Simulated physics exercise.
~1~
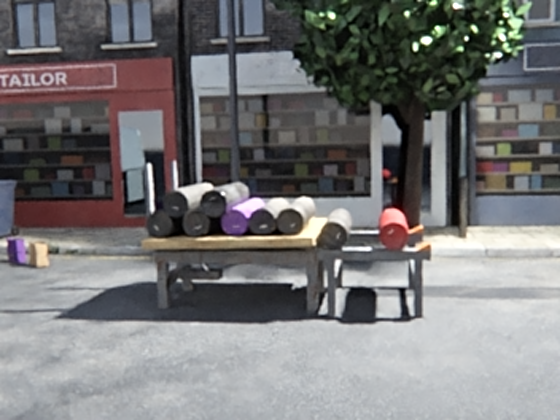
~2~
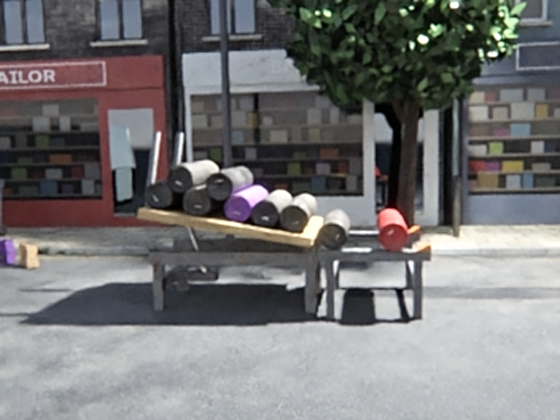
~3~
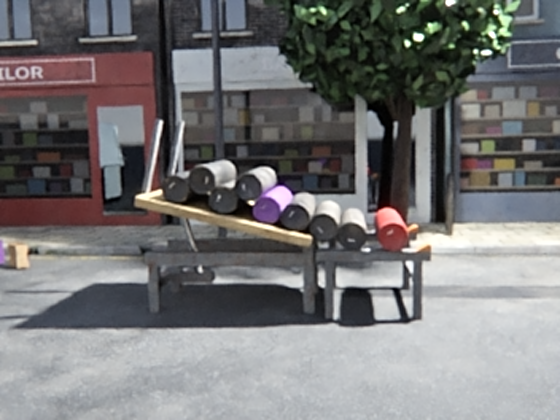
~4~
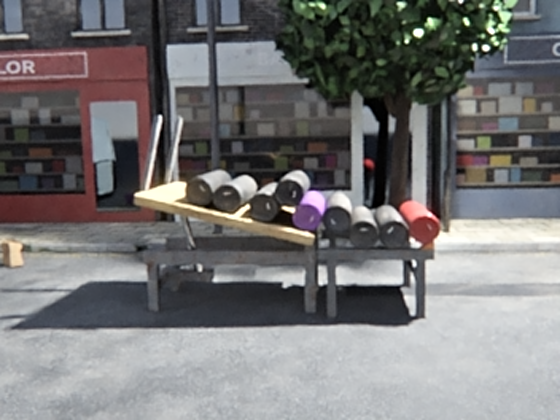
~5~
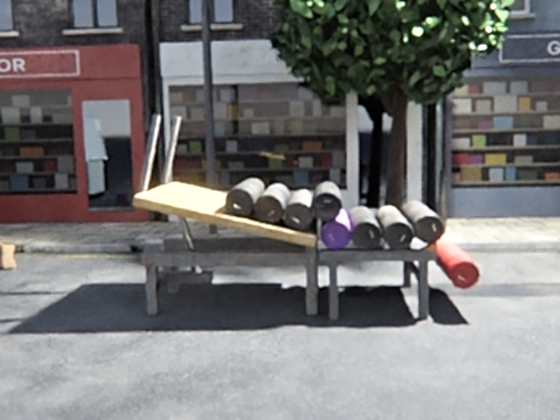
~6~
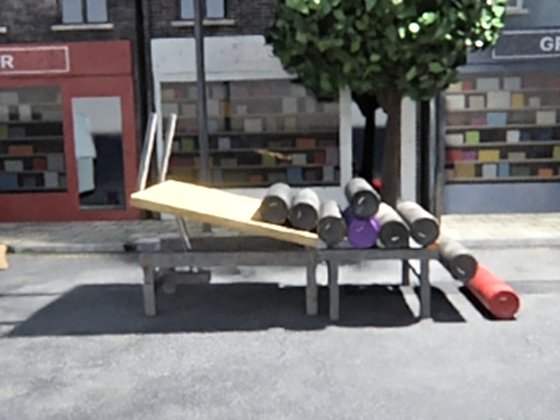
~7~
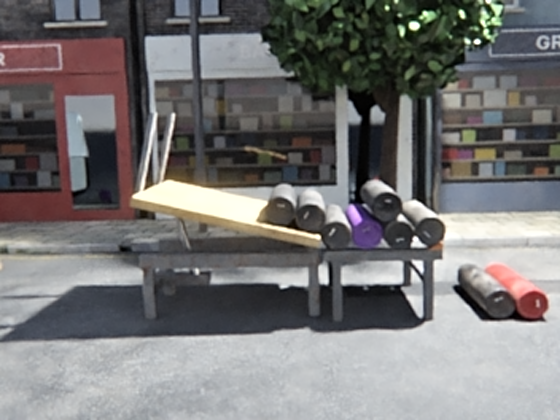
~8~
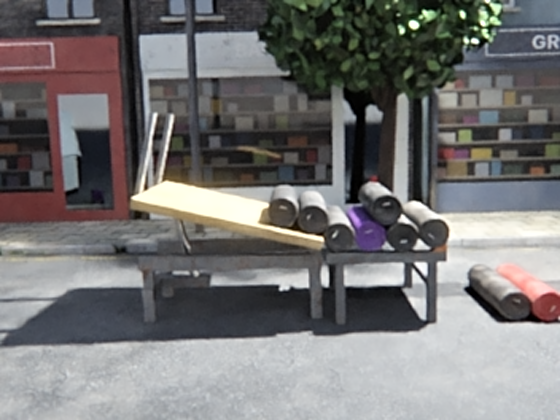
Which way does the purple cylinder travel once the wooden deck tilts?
The purple cylinder rolls to the right, going down the sloping deck and onto the rack.
